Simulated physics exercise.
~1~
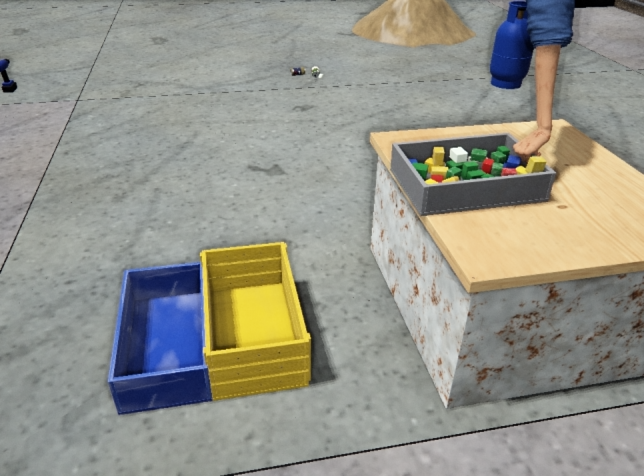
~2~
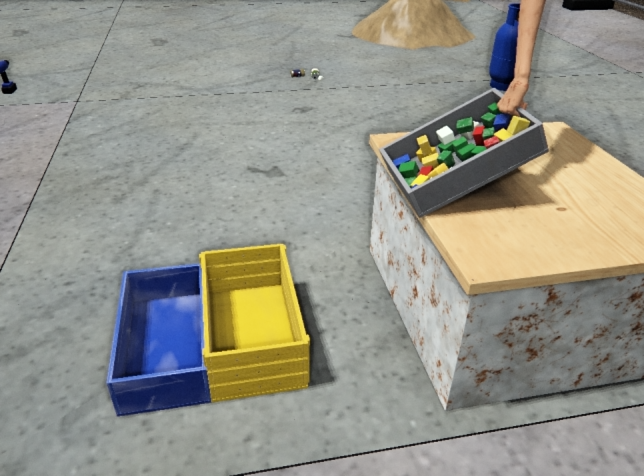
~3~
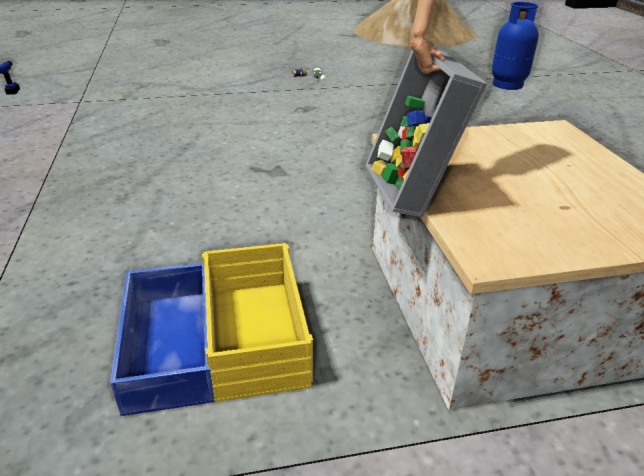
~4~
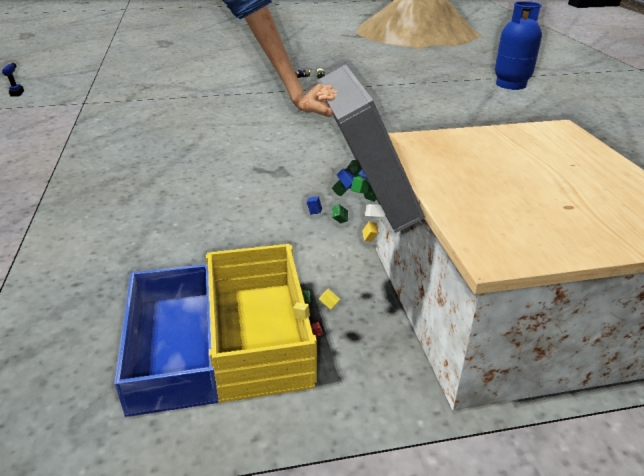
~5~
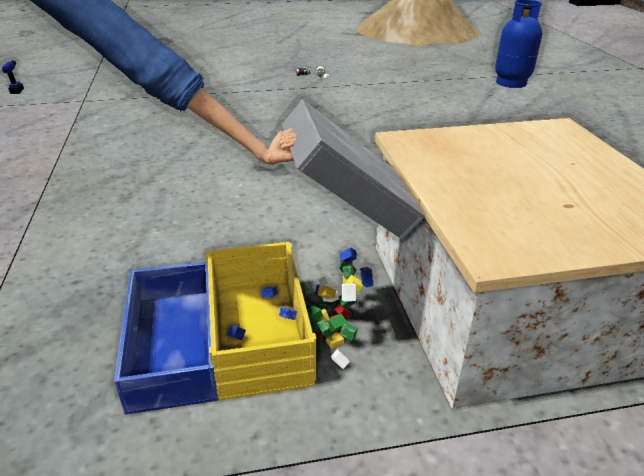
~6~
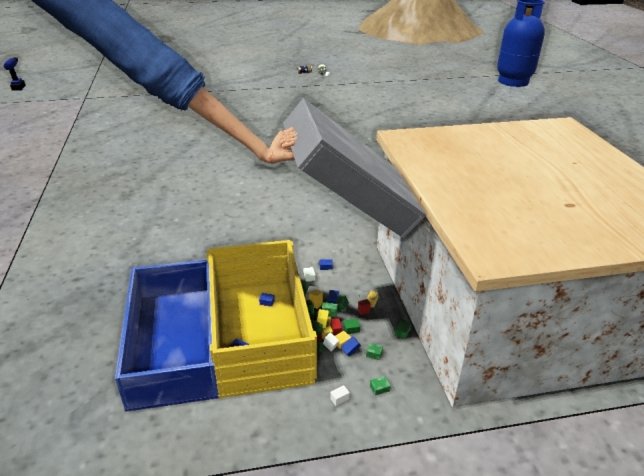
On a concrete floor, a hand tips a grey box, spilling most bricks beside the yellow tote.
